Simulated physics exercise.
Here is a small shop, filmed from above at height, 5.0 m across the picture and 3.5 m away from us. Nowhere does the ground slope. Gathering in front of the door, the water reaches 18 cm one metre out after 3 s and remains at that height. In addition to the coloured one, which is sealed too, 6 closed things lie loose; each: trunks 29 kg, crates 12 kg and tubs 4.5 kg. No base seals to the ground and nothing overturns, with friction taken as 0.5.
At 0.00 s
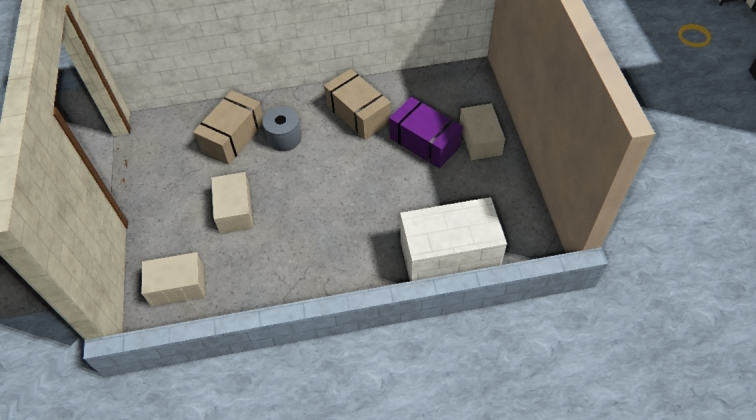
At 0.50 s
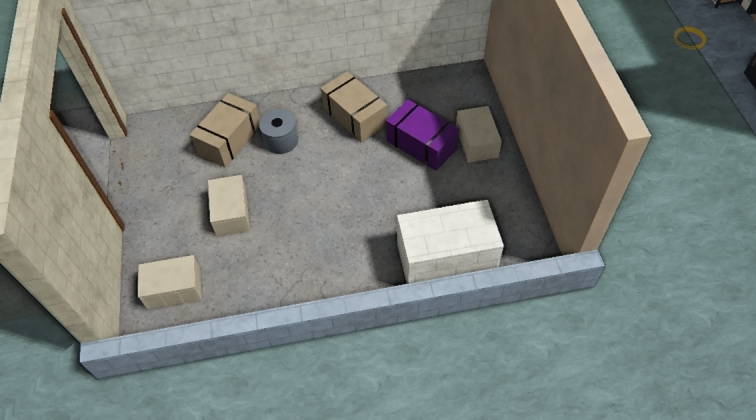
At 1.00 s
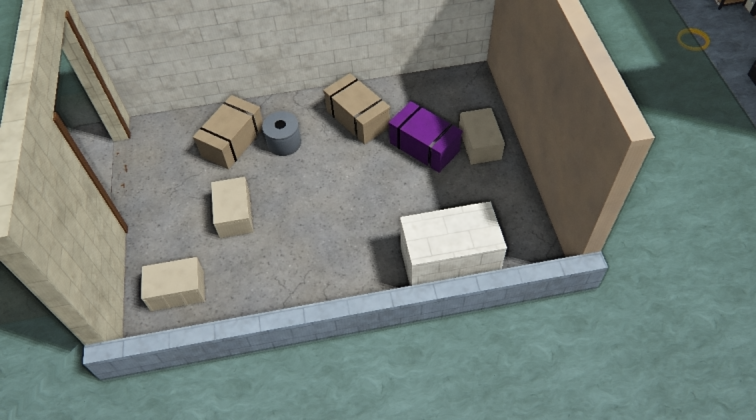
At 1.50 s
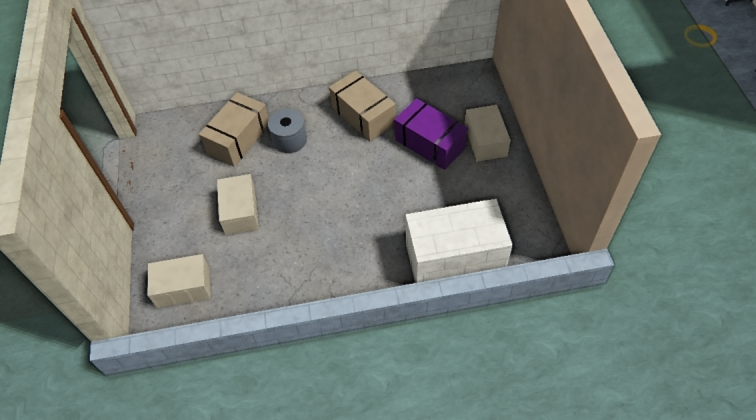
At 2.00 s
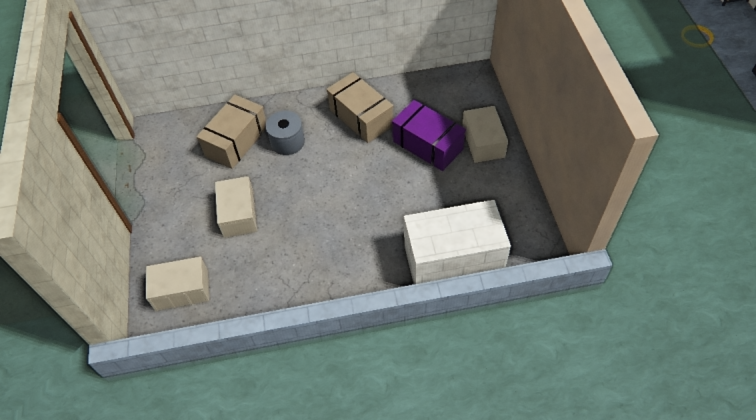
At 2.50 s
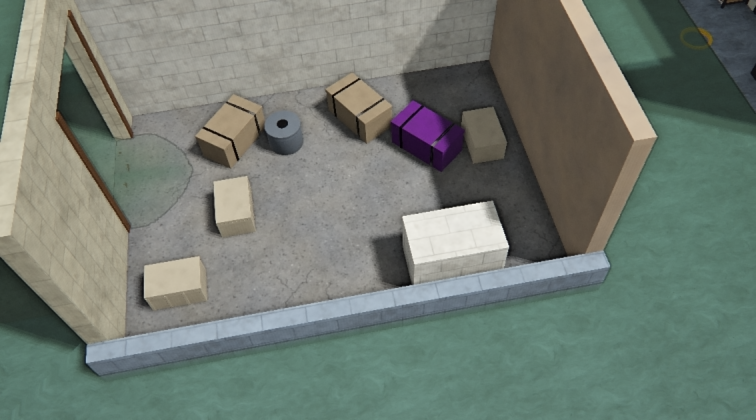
At first, a small roofless shop seen from above has a dry floor, with a purple trunk among tan boxes and a grey cylinder, while the ground outside turns from grey-blue to murky green. Then a thin patch of water appears inside the left doorway and spreads, while the objects stay still.
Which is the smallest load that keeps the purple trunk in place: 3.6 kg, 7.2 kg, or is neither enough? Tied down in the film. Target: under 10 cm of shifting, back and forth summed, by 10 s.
Neither one works.
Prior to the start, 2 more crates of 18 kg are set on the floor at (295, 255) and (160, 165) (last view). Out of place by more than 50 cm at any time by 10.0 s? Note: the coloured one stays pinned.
In that order: Past it, more.
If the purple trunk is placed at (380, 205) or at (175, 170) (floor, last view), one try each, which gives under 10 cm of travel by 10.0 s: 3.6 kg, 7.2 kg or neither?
Note, in order: None OK; none OK.
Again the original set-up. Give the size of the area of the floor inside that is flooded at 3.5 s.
Roughly 2.5 m2.
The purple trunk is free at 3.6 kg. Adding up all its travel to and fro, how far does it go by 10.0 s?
Adding it all up, something like 50 cm.
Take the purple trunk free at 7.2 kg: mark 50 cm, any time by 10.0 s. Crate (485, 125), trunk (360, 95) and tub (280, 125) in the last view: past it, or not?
In that order: Below, beyond, beyond.
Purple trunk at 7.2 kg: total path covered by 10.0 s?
Close to 60 cm, all told.
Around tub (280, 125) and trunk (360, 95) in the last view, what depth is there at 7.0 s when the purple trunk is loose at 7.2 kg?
Depth approx. 3 cm / 6 cm.
After 3.5 s the purple trunk would be 0 cm from its start with 3.6 kg and 0 cm from its start with 7.2 kg; 0 cm of water round it then.
After 4.5 s the purple trunk would be 0 cm from its start with 3.6 kg and 0 cm from its start with 7.2 kg; 0 cm of water round it then.
After 7.0 s the purple trunk would be 24 cm from its start with 3.6 kg and 12 cm from its start with 7.2 kg; 3 cm of water round it then.
After 10.0 s the purple trunk would be 32 cm from its start with 3.6 kg and 44 cm from its start with 7.2 kg; 8 cm of water round it then.
